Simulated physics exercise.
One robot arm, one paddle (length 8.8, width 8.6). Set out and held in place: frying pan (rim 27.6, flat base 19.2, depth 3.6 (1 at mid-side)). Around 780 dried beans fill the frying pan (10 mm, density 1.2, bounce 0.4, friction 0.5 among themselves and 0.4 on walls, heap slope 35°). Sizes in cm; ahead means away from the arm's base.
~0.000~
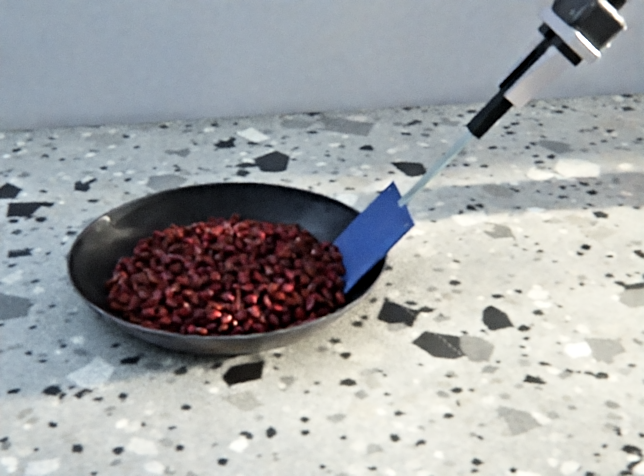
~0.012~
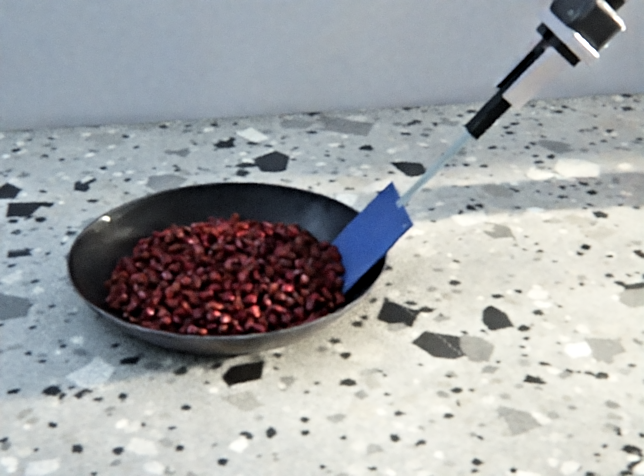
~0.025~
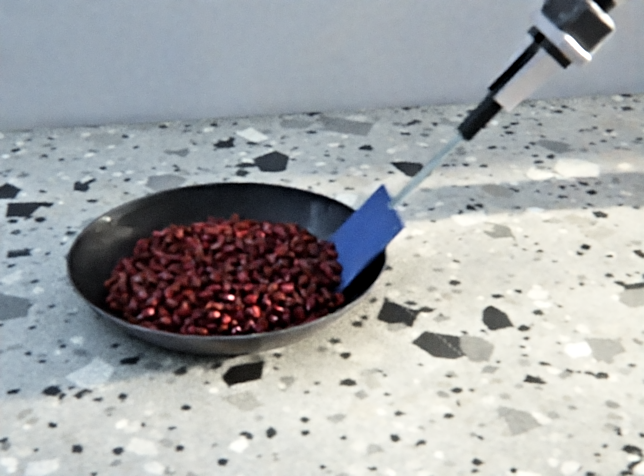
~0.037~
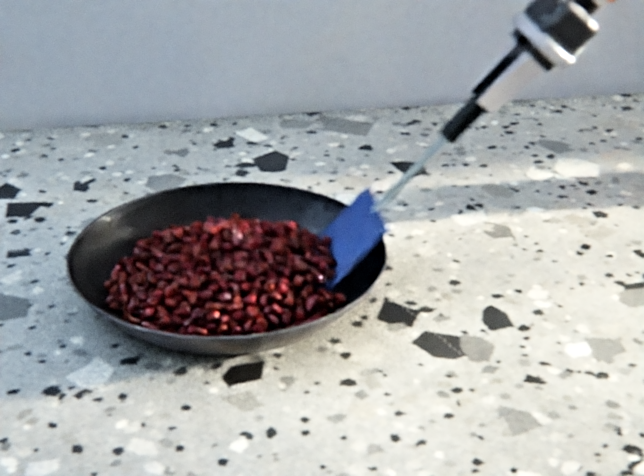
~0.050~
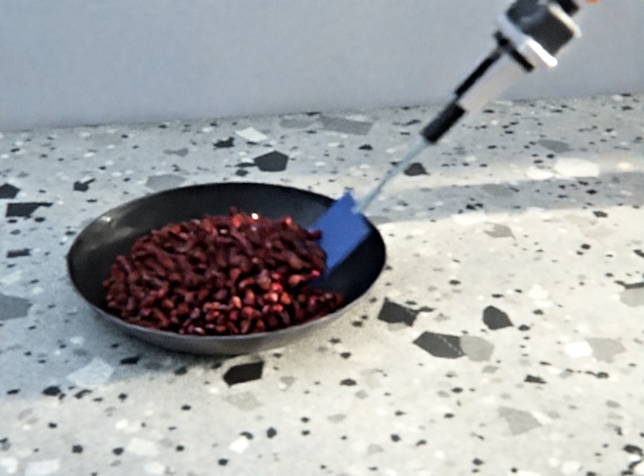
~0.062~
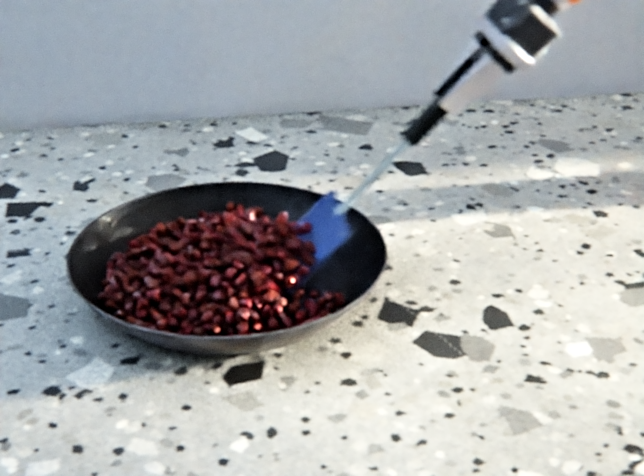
At the start, a dark, shallow pan of reddish-brown beans sits on a speckled surface, with a blue paddle on a robot arm resting at its right side. The paddle barely moves at first, then slides left into the pan, pushing the nearby beans into a slightly higher heap.
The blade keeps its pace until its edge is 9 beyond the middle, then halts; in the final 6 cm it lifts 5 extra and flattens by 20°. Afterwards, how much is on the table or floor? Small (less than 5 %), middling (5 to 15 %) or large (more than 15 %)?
Answer: Large; more than 15 % of the dried beans finish on the table or floor.
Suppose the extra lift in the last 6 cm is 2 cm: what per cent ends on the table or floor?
About 25 per cent.
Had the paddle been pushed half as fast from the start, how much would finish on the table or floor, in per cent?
Then about 10 per cent.
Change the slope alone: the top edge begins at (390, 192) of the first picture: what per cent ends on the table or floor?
Some 30 per cent.
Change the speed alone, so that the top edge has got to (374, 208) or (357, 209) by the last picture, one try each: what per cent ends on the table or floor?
Some 15 and 20 per cent.
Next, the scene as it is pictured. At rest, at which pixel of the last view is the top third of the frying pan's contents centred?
Near (135, 277).
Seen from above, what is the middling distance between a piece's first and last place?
About 6 cm.
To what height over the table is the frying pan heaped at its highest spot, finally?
Roughly 4.5 cm.
By 0.09 s, sloping 47°, highest piece 8 above the table; 779 in the frying pan.
By 0.12 s, sloping 42°, highest piece 9 above the table; 778 in the frying pan, 1 on the blade or in flight.
By 0.34 s, sloping 27°, highest piece 9 above the table; 552 in the frying pan, 148 on the table or floor, 79 on the blade or in flight.
By 1.39 s, sloping 27°, highest piece 4 above the table; 552 in the frying pan, 227 on the table or floor.
Final count, 552 in the frying pan, 227 on the table or floor. That is 29 % on the table or floor.
